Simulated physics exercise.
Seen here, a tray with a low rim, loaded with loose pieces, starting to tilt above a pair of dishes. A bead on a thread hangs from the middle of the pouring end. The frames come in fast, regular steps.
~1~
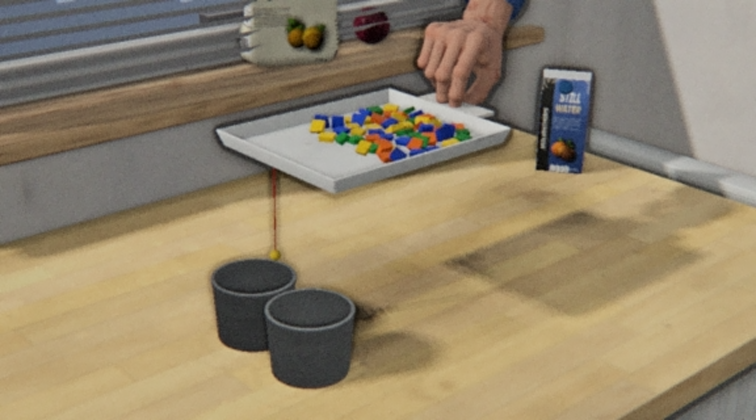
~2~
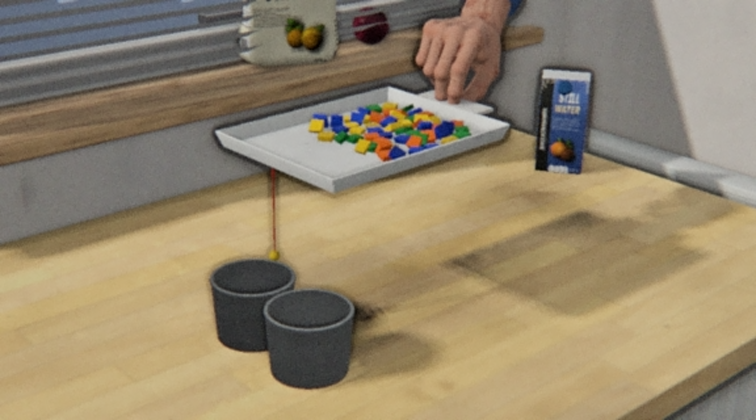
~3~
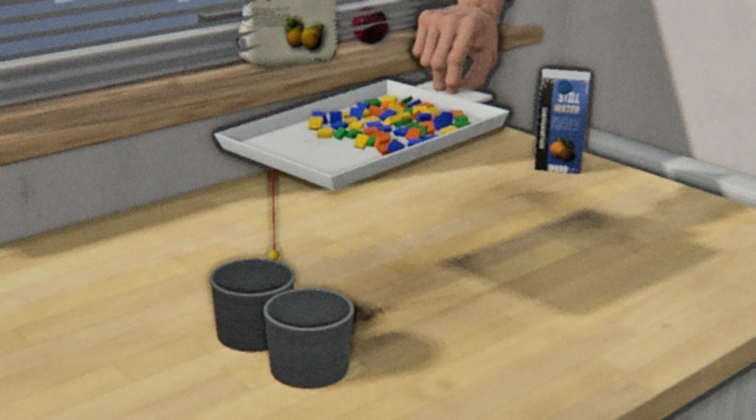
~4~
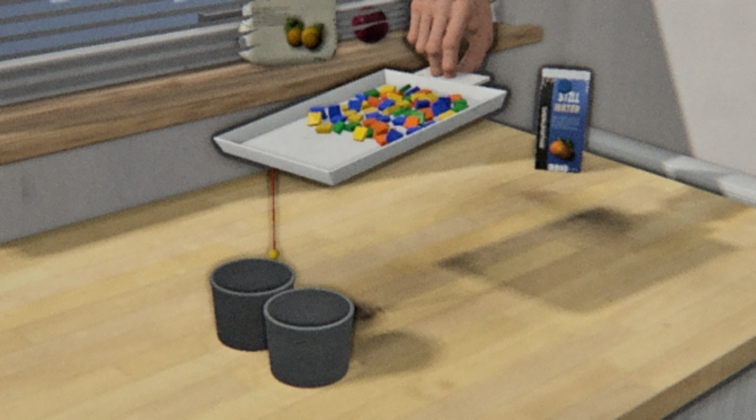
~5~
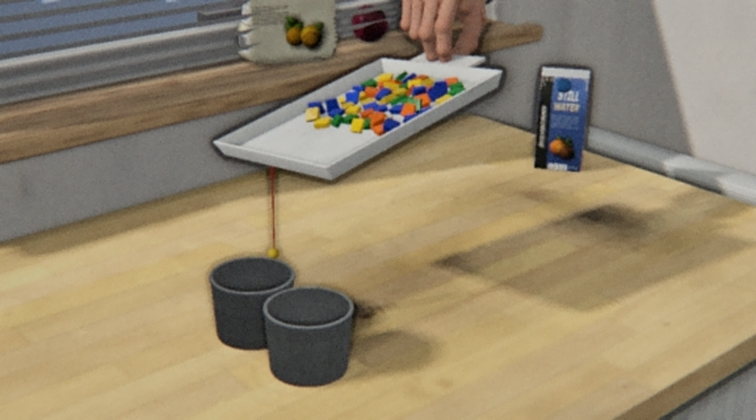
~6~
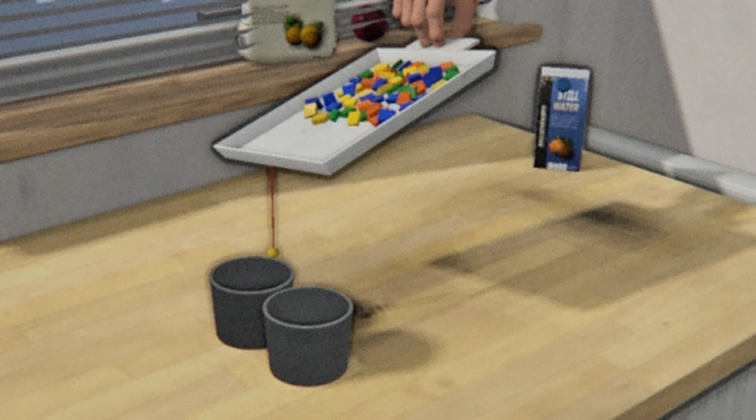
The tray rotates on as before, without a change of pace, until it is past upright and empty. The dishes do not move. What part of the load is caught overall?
They take only the smaller part between them.
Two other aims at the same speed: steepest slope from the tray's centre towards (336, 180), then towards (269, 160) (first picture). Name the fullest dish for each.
One: The dish on the right. Two: The dish on the left.
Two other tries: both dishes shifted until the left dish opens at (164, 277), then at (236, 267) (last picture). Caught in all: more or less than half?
In turn: The smaller part; under half.
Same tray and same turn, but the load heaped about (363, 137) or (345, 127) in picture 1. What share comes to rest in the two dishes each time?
First some 10, then 10 per cent.
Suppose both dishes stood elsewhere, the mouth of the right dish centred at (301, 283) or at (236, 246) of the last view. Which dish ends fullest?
One: The left-hand dish. Two: The right dish.
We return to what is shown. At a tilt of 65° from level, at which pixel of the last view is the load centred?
Around (243, 153).
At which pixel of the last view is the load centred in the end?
At about (201, 297).
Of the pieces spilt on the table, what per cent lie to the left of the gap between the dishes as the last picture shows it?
About 100 per cent.
Just after the last frame, tray tipped steeply; the larger part on the tray; just a few outside both; roughly a quarter in the air.
A moment on, tray tipped past a quarter turn; just a few on the tray; almost all outside both.
Further on, tray tipped past a quarter turn; every one outside both.
When it is over, tray tipped past a quarter turn; not one in the right dish; not one in the left dish; every one outside both.
